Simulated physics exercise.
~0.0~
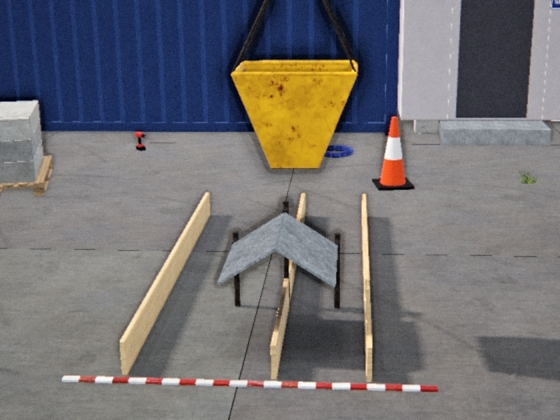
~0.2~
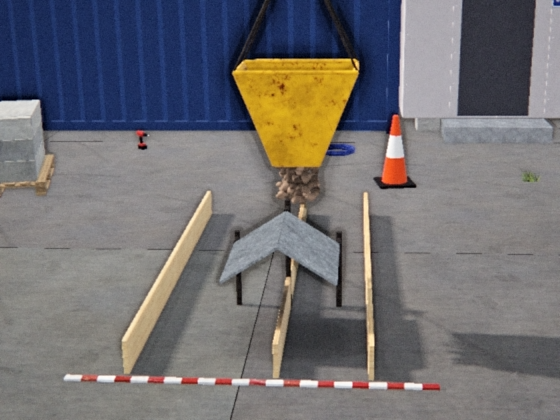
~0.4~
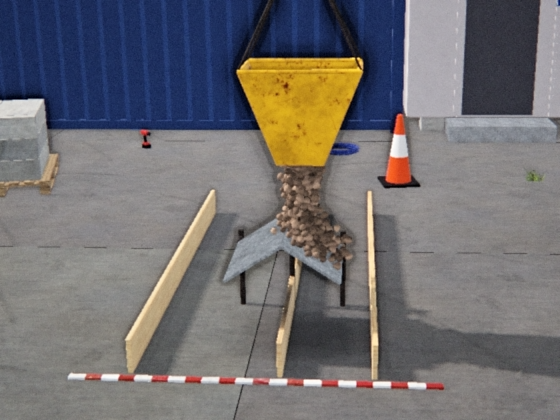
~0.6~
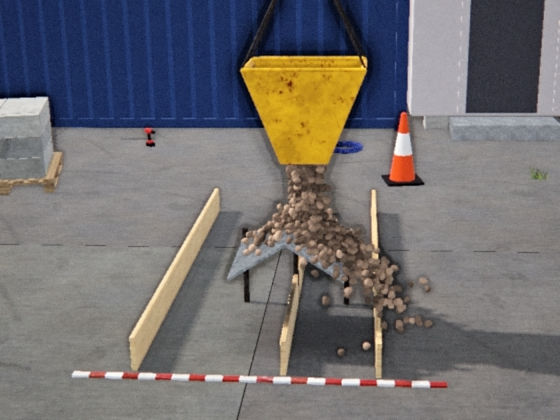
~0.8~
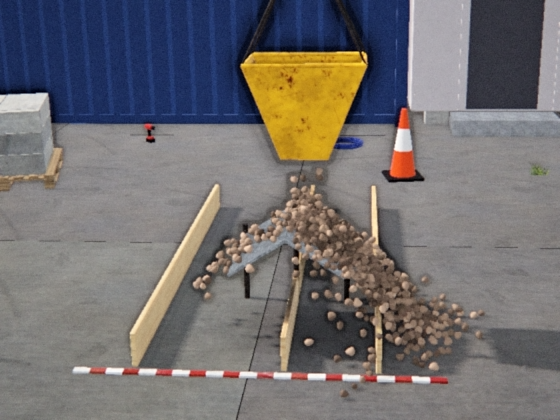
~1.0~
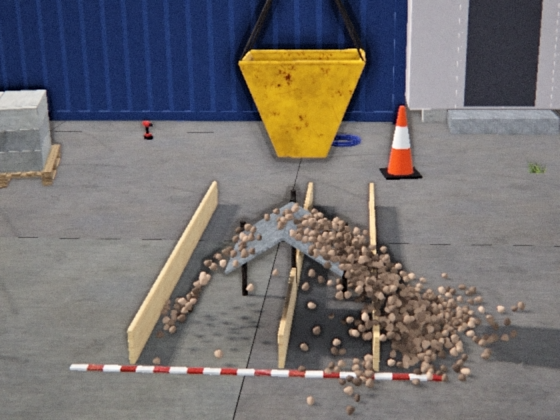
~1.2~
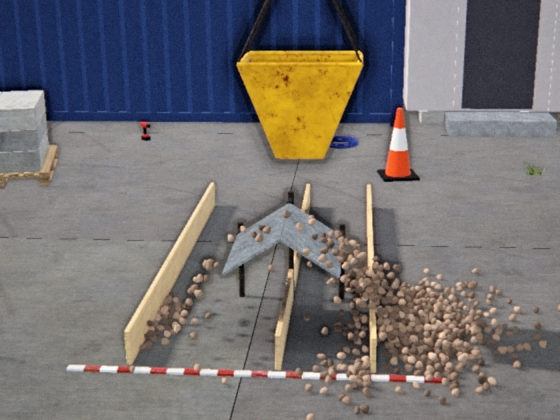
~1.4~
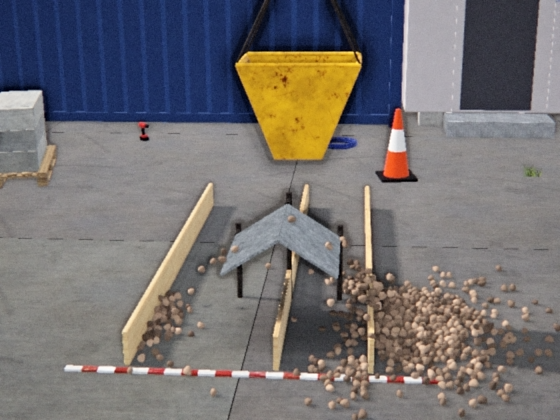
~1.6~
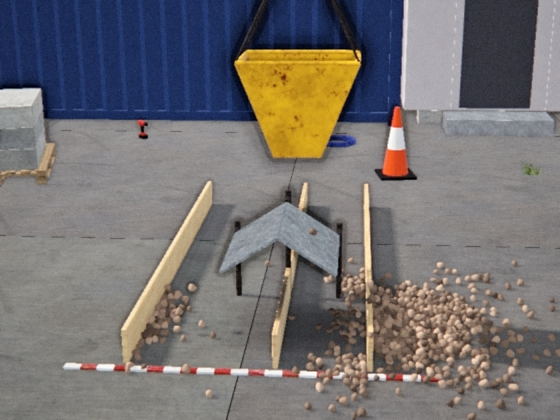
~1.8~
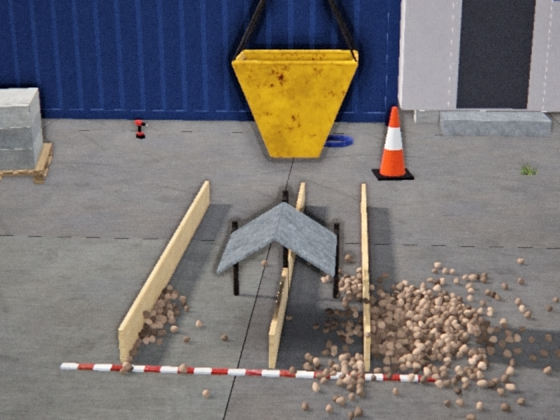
At the start, a yellow skip hangs still above a grey peaked steel slope, with three wooden planks standing on the concrete and a blue container behind. Brown rounded stones begin to drop from the bottom of the skip onto the peak. They pile over the steel and pour mostly down its right side, while a smaller stream slides left. The skip runs empty and the last stones roll off the slope, many spilling past the right plank. In the end, most lie scattered to the right of the planks, some rest in the right bay, and a few sit in the left bay.
